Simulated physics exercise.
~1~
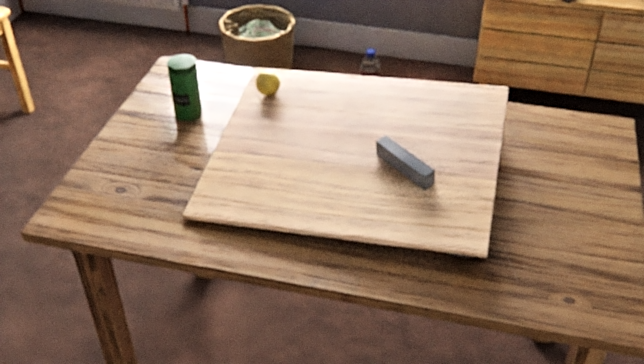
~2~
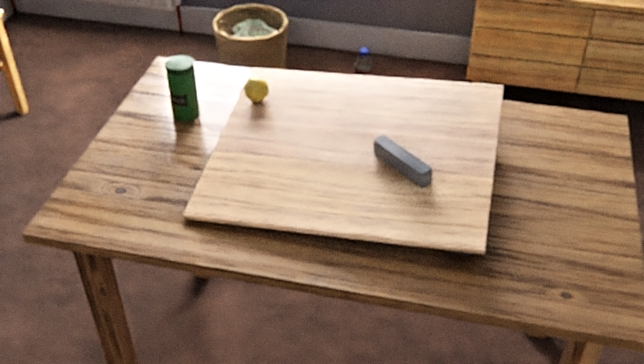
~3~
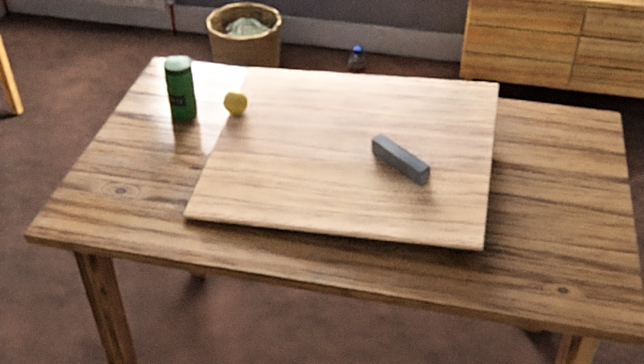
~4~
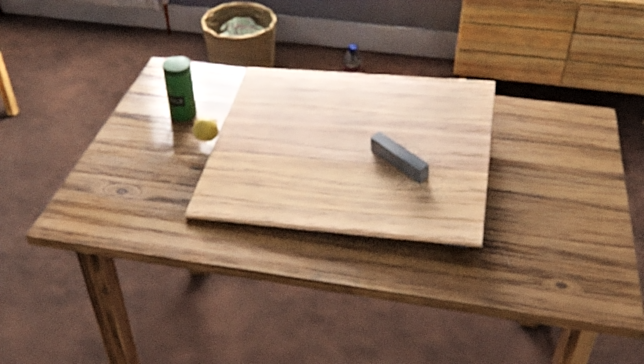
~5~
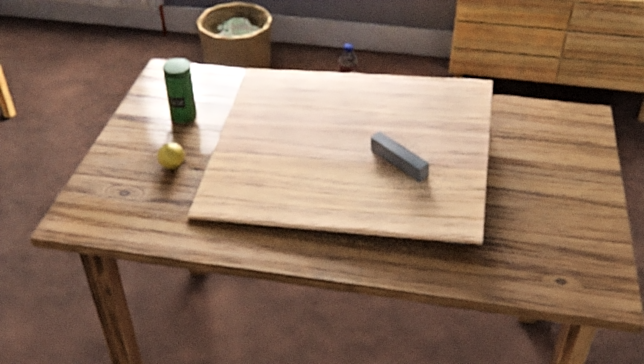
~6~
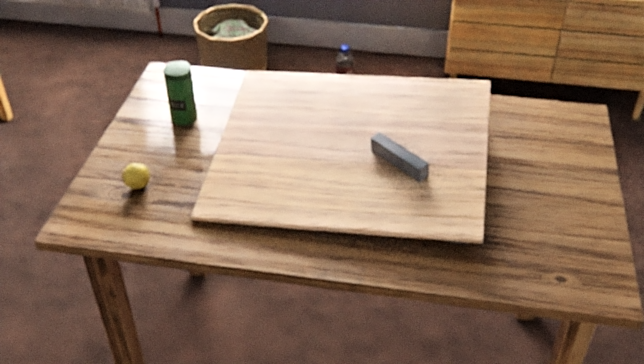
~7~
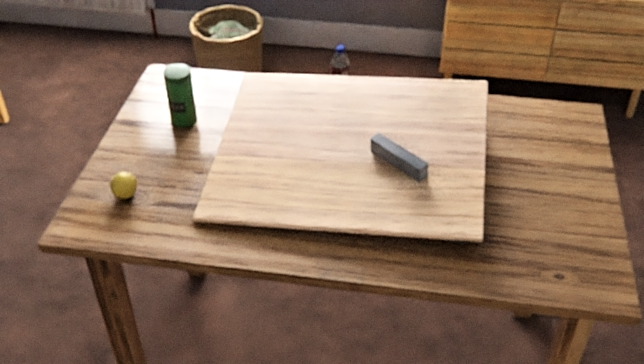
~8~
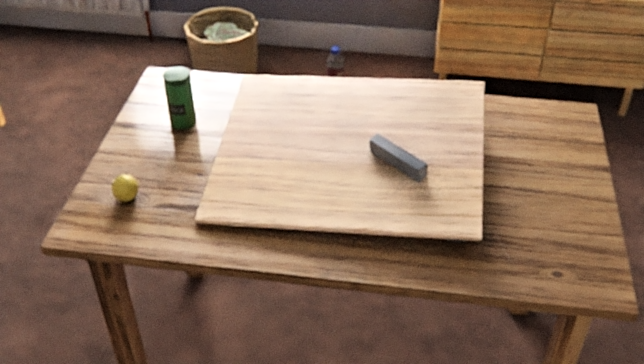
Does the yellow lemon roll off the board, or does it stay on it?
It rolls off the left-hand side of the board and ends up on the tabletop.
Wooden table holding a skewed board, with a yellow lemon rolling off its left edge and settling on the tabletop.
